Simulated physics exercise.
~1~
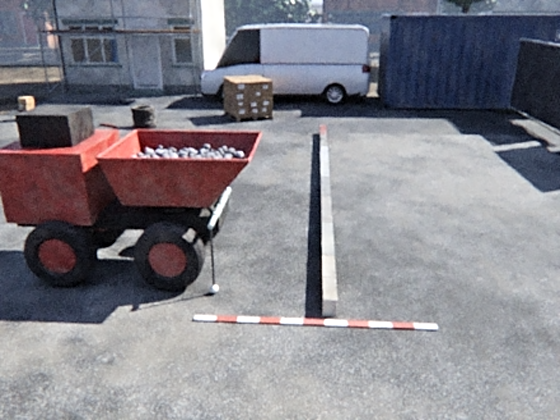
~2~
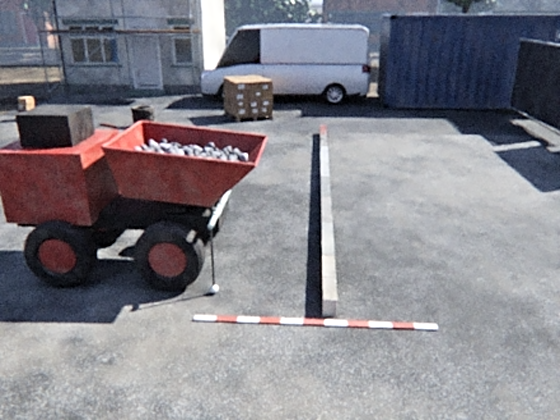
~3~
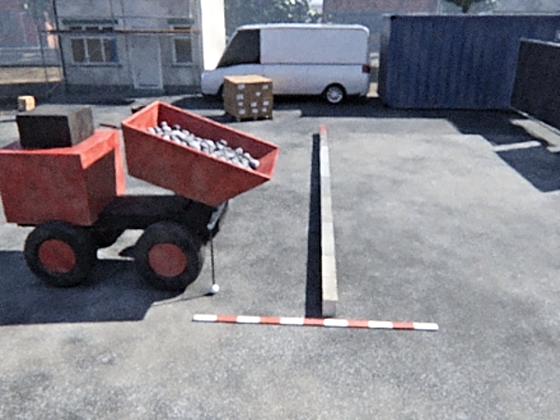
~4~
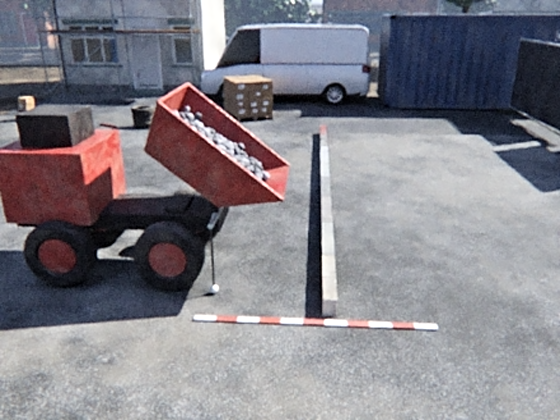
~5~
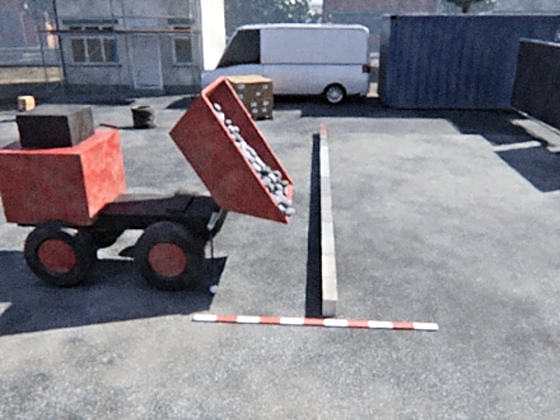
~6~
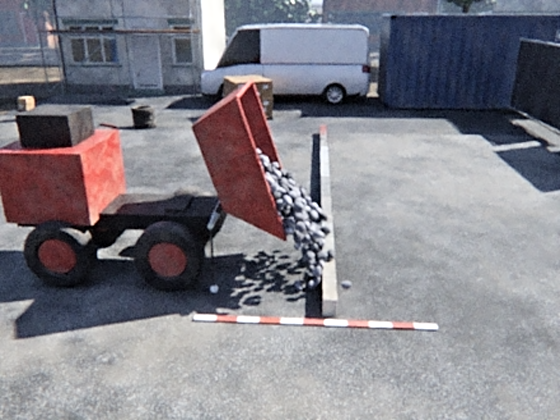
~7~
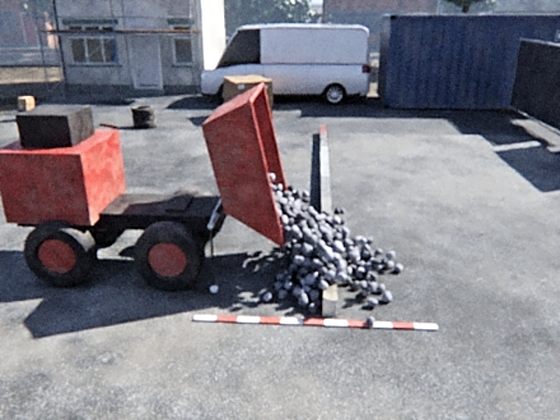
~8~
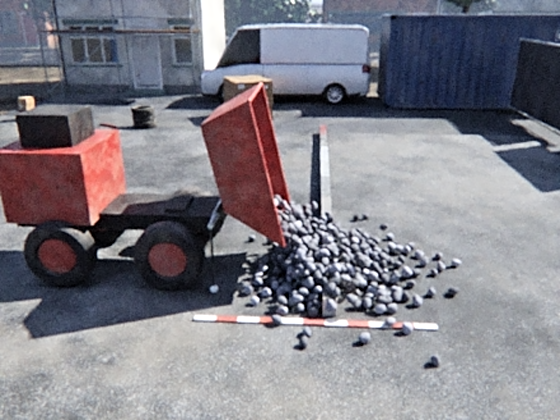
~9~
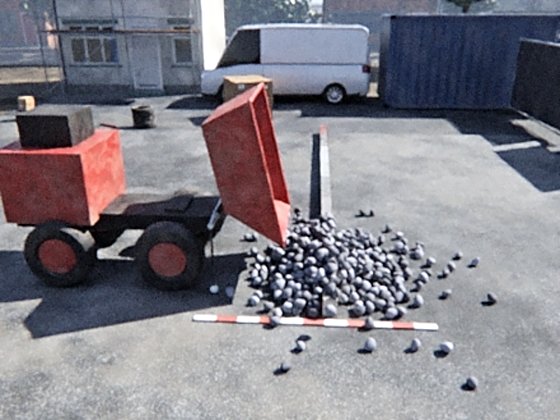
The clip shows a small red dumper tipping its body steeply to the right until grey cobbles pour out onto a low kerb. They pile up and bury part of it, some rolling beyond, and the body ends raised and empty above the spread heap.
